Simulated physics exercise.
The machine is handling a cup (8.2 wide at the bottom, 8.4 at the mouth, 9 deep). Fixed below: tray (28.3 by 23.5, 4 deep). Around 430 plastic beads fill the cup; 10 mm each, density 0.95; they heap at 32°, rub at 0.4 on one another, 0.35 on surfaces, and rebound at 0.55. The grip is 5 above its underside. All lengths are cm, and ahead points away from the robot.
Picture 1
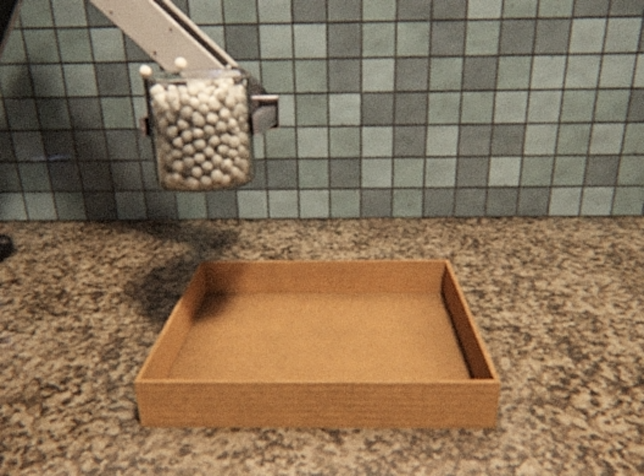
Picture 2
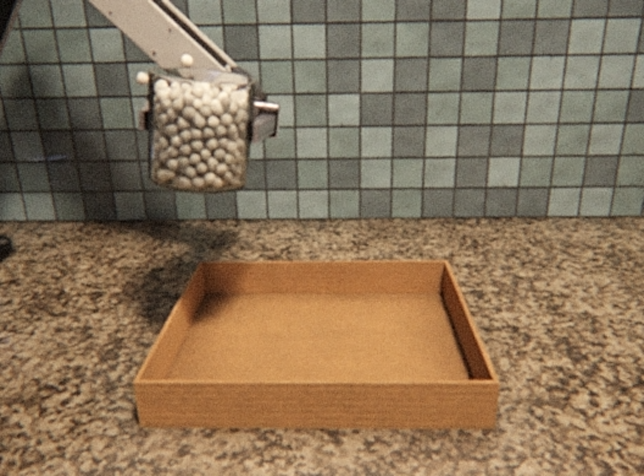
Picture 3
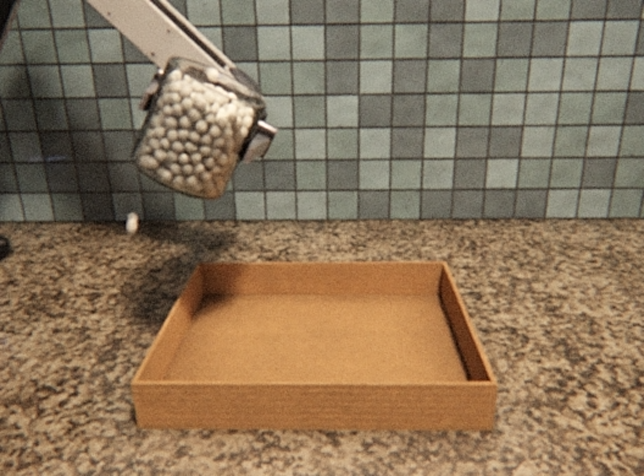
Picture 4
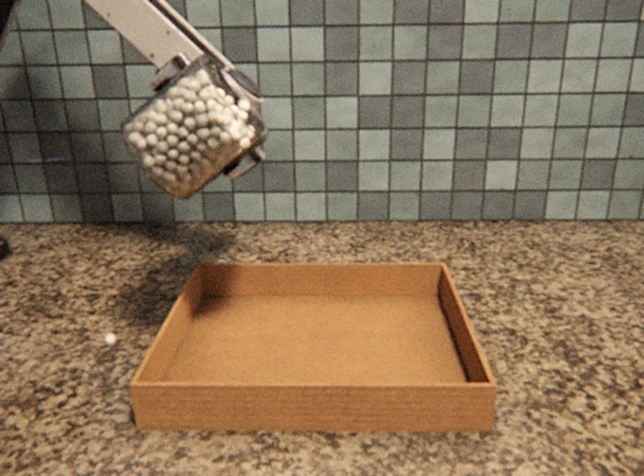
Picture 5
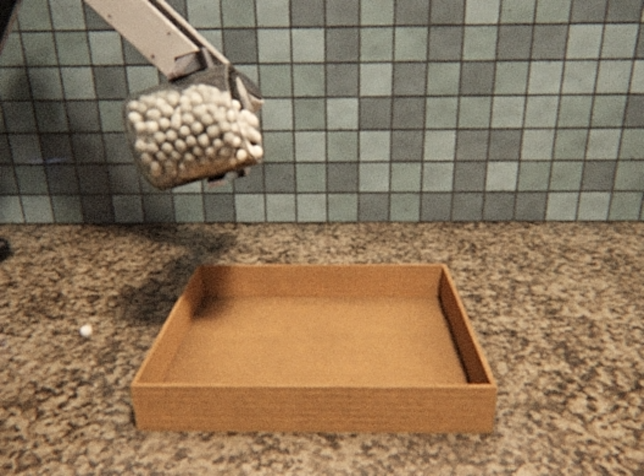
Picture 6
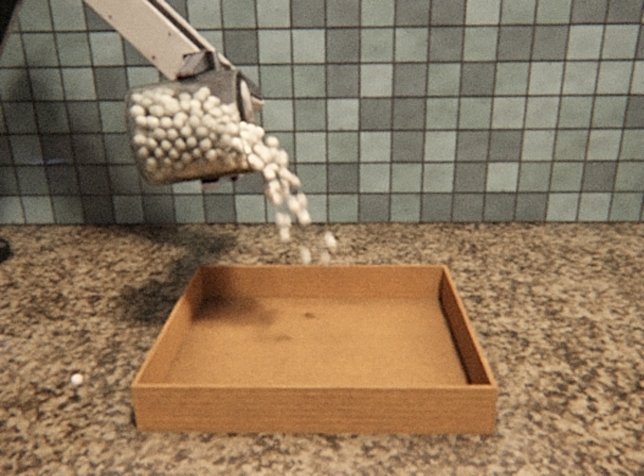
Above a speckled counter, a robot arm tilts a clear cup, pouring white beads toward a tray.
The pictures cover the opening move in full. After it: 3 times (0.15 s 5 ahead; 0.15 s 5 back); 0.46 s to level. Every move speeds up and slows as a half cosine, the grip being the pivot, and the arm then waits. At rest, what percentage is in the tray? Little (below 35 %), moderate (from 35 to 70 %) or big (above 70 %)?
In the tray the share is big, above 70 %.
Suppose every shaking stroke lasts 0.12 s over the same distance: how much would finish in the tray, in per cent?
In that case some 90 per cent.
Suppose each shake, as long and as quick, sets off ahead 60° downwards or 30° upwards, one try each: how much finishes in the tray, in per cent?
About 40 and 90 per cent.
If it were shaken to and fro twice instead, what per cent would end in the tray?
Then about 75 per cent.
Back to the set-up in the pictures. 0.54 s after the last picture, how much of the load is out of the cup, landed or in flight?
Near 65 per cent so far.
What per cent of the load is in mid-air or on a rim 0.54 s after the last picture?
Roughly 8 per cent.
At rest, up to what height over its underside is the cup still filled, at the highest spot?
Some 3.5 cm.
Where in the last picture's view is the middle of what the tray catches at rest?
At about (373, 346).
Then, 0.54 s on, tilted 82° forward, highest piece 23 above the table; 235 in the tray, 160 in the cup, 3 on the table or floor, 33 in flight or on a rim.
Then, 1.09 s on, tilted 53° forward, highest piece 22 above the table; 362 in the tray, 66 in the cup, 3 on the table or floor.
Then, 1.56 s on, level, highest piece 22 above the table; 362 in the tray, 66 in the cup, 3 on the table or floor.
Then, 2.61 s on, level, highest piece 21 above the table; 362 in the tray, 66 in the cup, 3 on the table or floor.
In the end, 362 in the tray, 66 in the cup, 3 on the table or floor. That is 84 % in the tray.
